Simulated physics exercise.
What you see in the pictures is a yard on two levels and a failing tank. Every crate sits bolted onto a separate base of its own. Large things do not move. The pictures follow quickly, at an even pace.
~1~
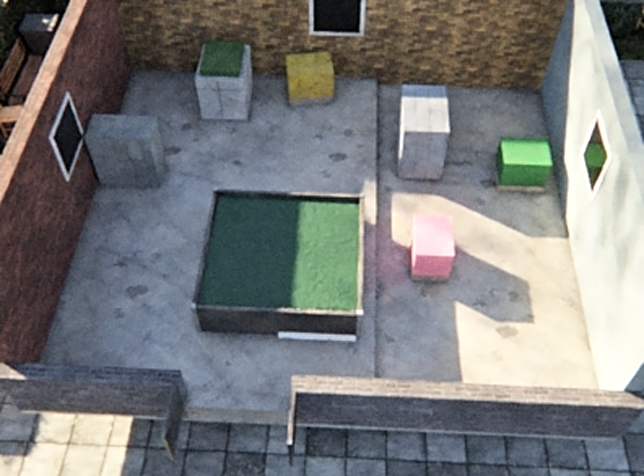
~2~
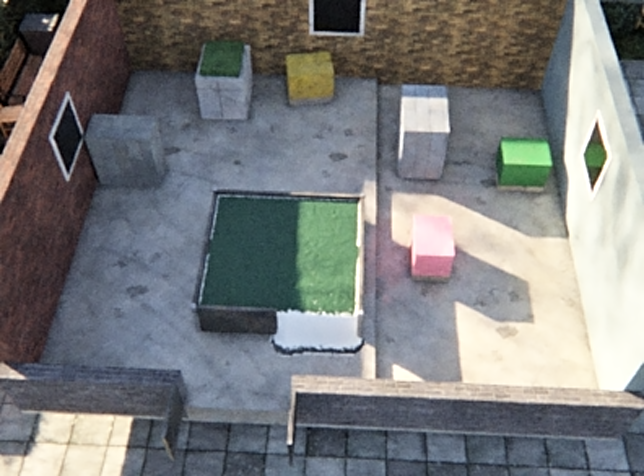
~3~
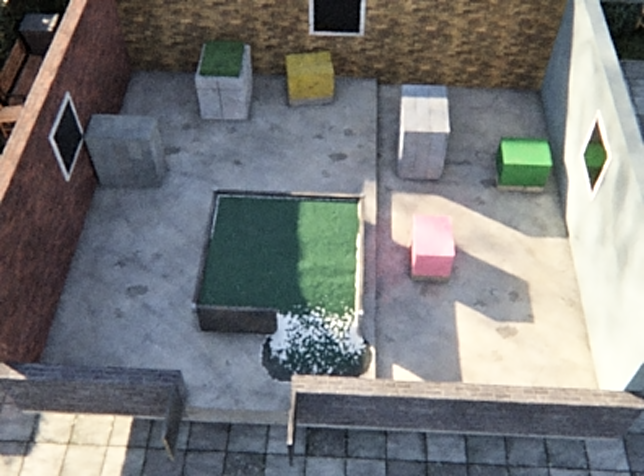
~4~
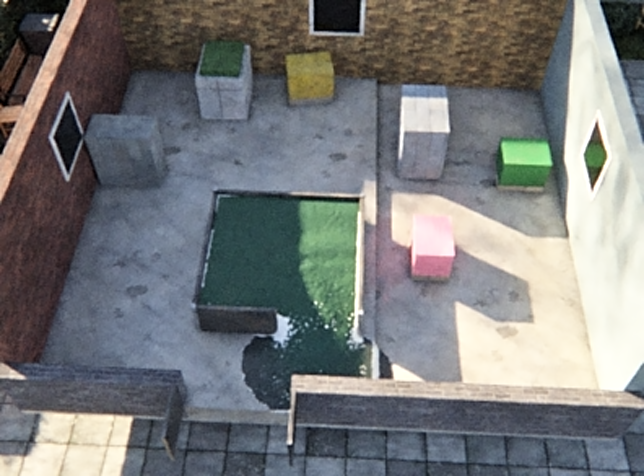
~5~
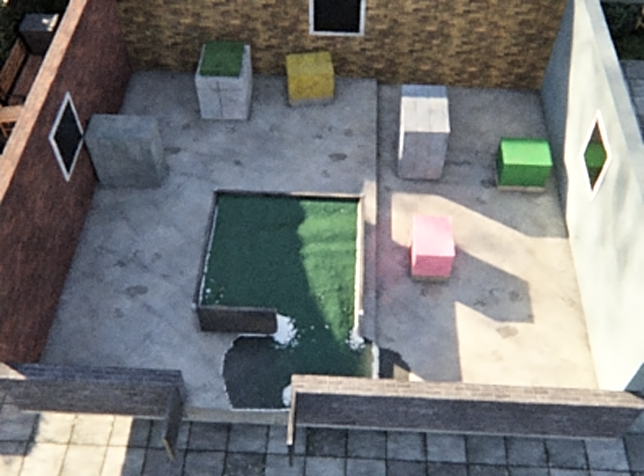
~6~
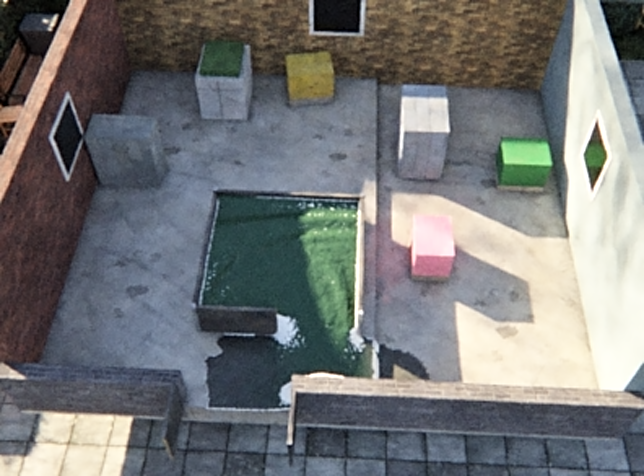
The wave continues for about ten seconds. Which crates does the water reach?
The green crate is reached; the pink crate is not reached; the yellow crate is not reached.
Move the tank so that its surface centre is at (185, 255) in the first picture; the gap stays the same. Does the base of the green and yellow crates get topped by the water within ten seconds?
Result: Green crate is untouched; yellow crate is untouched.
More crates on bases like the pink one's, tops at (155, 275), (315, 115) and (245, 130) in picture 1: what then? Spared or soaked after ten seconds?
Stays clear, then stays clear, then stays clear.
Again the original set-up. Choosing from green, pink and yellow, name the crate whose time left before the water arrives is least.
I reckon it's the one in green.
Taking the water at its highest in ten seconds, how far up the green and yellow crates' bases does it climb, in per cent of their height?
150 and 0 per cent, in that order.
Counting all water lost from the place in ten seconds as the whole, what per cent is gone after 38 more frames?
Near 80 in a hundred, I reckon.
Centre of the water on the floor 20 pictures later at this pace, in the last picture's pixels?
Somewhere around (346, 305) in the last view.
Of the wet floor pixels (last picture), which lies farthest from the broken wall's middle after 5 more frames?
I'd put it around (531, 411).
A moment on, water covers 10 % of the floor; the green crate not reached, the pink crate not reached, the yellow crate not reached.
Next, water covers 20 % of the floor; the green crate not reached, the pink crate not reached, the yellow crate not reached.
Then, water covers 30 % of the floor; the green crate water round its plinth, the pink crate not reached, the yellow crate not reached.
Later, water covers 50 % of the floor; the green crate water round its plinth, the pink crate water round its plinth, the yellow crate not reached.
In the end, water covers 70 % of the floor; the green crate was topped, the pink crate stayed above the water, the yellow crate stayed above the water.
